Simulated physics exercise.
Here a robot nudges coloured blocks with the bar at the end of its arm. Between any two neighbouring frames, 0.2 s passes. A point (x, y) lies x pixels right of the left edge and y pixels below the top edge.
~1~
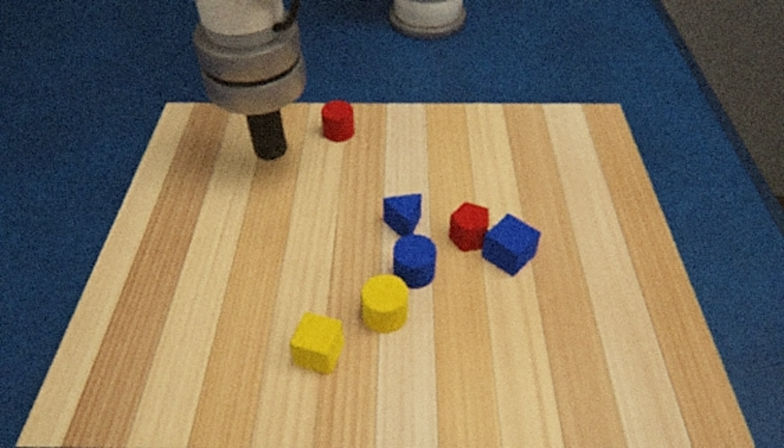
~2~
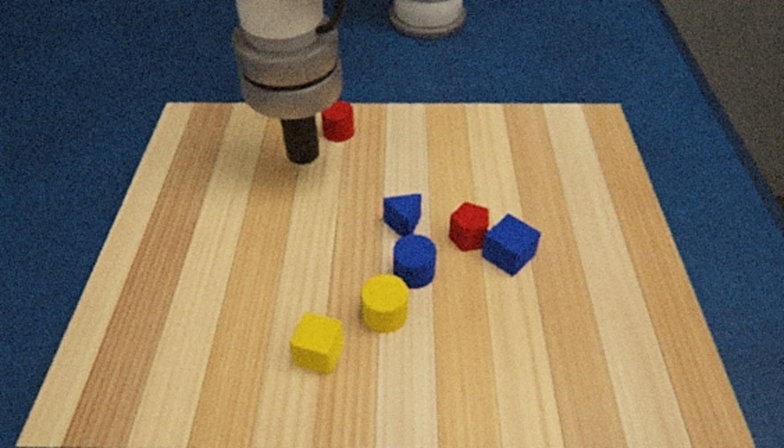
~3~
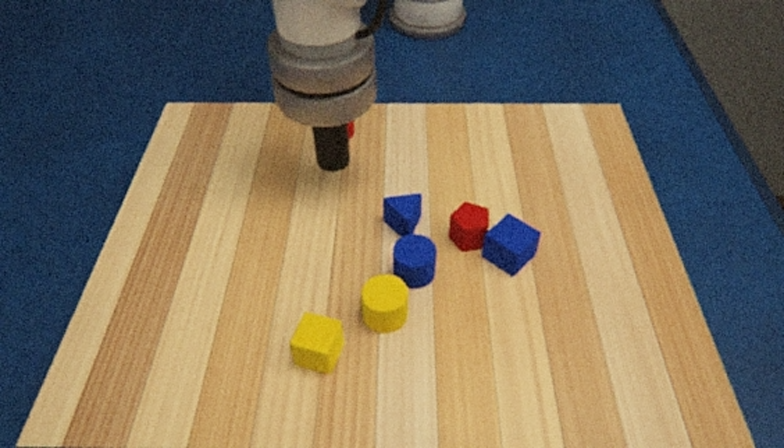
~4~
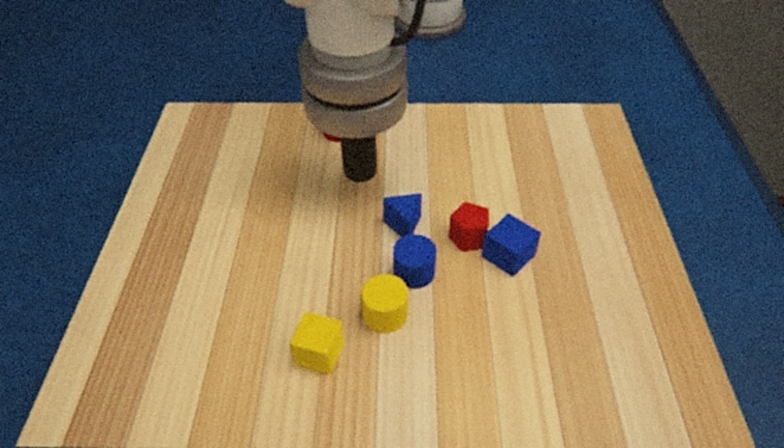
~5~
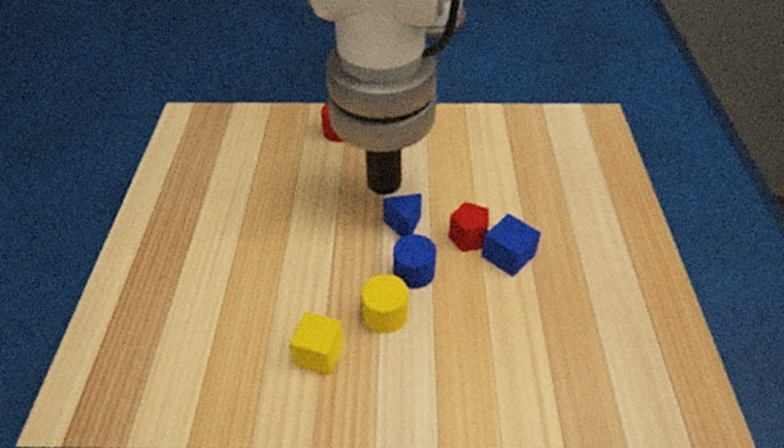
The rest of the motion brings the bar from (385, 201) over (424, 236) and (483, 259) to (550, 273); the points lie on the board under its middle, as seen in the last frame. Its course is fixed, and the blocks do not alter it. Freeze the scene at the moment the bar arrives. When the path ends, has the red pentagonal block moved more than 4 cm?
Answer: No.
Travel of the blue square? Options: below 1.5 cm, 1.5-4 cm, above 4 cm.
Result: Over 4 cm.
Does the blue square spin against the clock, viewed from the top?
Yes.
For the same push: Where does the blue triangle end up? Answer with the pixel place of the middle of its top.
At pixel (466, 258).
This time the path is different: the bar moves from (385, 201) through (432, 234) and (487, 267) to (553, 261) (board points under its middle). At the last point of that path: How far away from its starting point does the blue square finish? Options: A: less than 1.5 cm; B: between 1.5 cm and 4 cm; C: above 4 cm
The answer is C.
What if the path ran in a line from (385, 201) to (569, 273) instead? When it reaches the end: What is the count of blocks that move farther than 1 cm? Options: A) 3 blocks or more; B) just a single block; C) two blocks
A
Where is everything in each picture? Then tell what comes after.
Bar tip (271, 151); block tops, blue triangle (404, 203); blue circular block (415, 250); red pentagonal block (472, 215); blue square (514, 233), in the first picture.
Bar (304, 155); blocks unchanged, in the second picture.
Bar (334, 162); blocks unchanged, in the third picture.
Bar (360, 172); blocks unchanged, in the fourth picture.
Bar (384, 184); blue triangle (404, 203); blue circular block (415, 250); red pentagonal block (472, 215); blue square (514, 233), in the fifth picture.
What follows on the original path. One third of the way, bar (425, 220); blue triangle (440, 236); blue circular block (416, 255).
Two thirds of the way, bar (487, 243); blue triangle (466, 258), turned 30° clockwise; blue circular block (417, 256); red pentagonal block (496, 211), turned 40° anticlockwise; blue square (535, 235).
At the end, bar (555, 257); blue triangle (466, 258), turned 30° clockwise; blue circular block (417, 256); red pentagonal block (496, 211), turned 45° anticlockwise; blue square (597, 236), turned 30° anticlockwise.
